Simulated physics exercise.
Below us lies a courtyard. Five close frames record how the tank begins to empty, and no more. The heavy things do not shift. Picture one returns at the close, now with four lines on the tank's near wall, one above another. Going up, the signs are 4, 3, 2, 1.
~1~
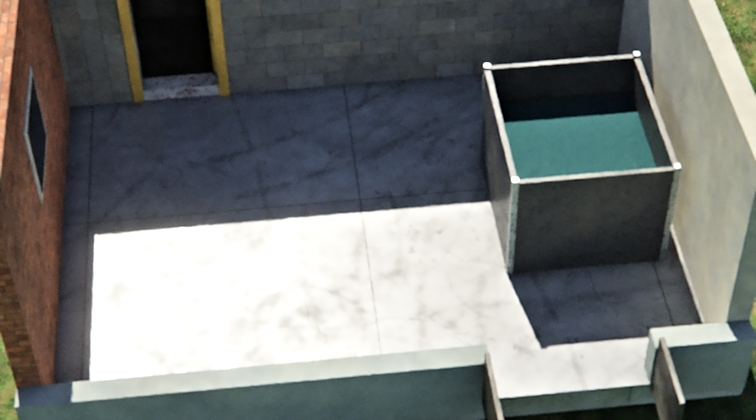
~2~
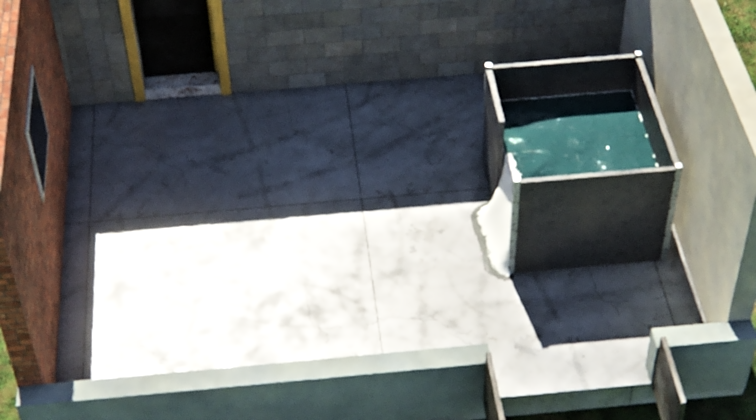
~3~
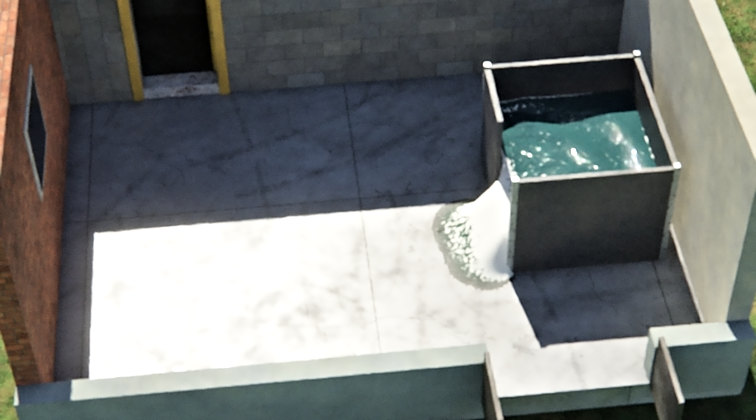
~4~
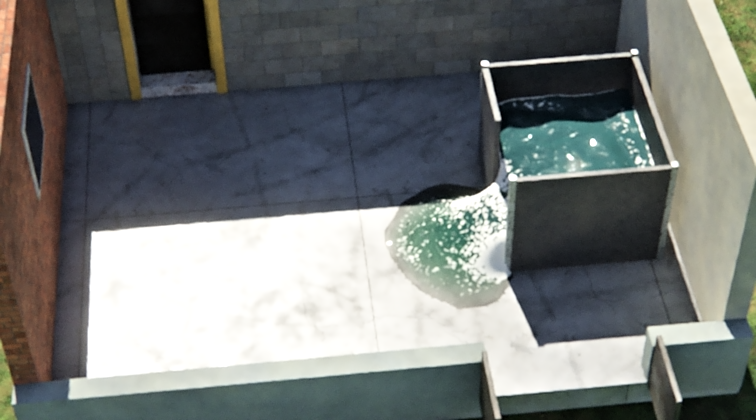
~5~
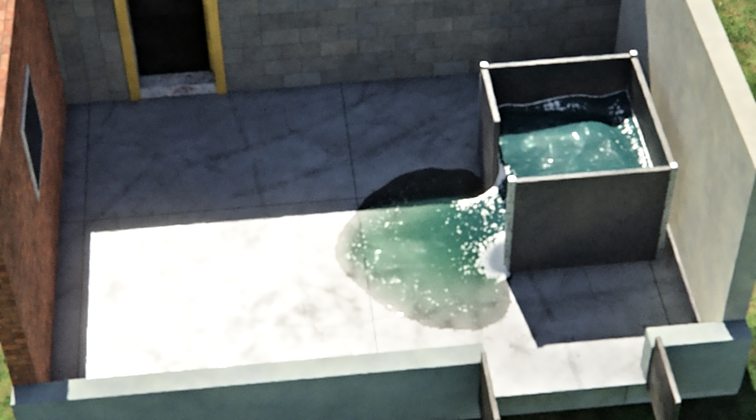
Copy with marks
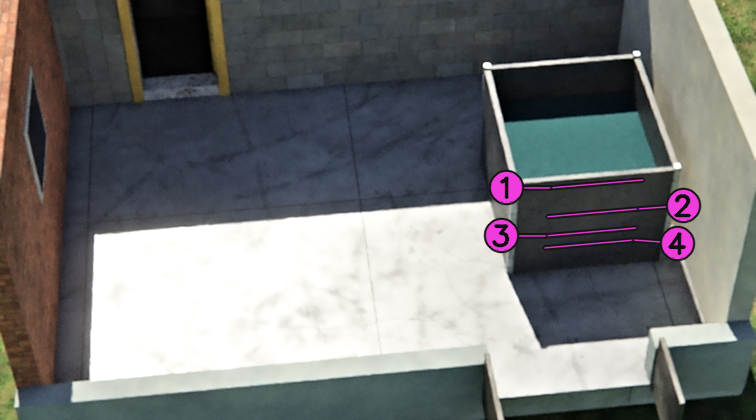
Teal water pouring from the left side of a square tank, foaming and spreading leftward across a sunlit walled courtyard floor.
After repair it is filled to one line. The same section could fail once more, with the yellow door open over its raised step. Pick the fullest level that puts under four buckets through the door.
2.
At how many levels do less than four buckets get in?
Three.
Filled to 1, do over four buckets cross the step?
Yes, it does.
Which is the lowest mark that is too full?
It is 1.
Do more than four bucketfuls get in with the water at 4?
No, that is safe.
In magenta, 1 at (596, 183); 2 at (593, 212); 3 at (590, 231); 4 at (589, 243); from the bottom up 4, 3, 2, 1.
If 1 is chosen, about 11 bucketfuls get in.
If 2 is chosen, a bucket or two gets in.
If 3 is chosen, nothing gets over.
If 4 is chosen, nothing gets over.
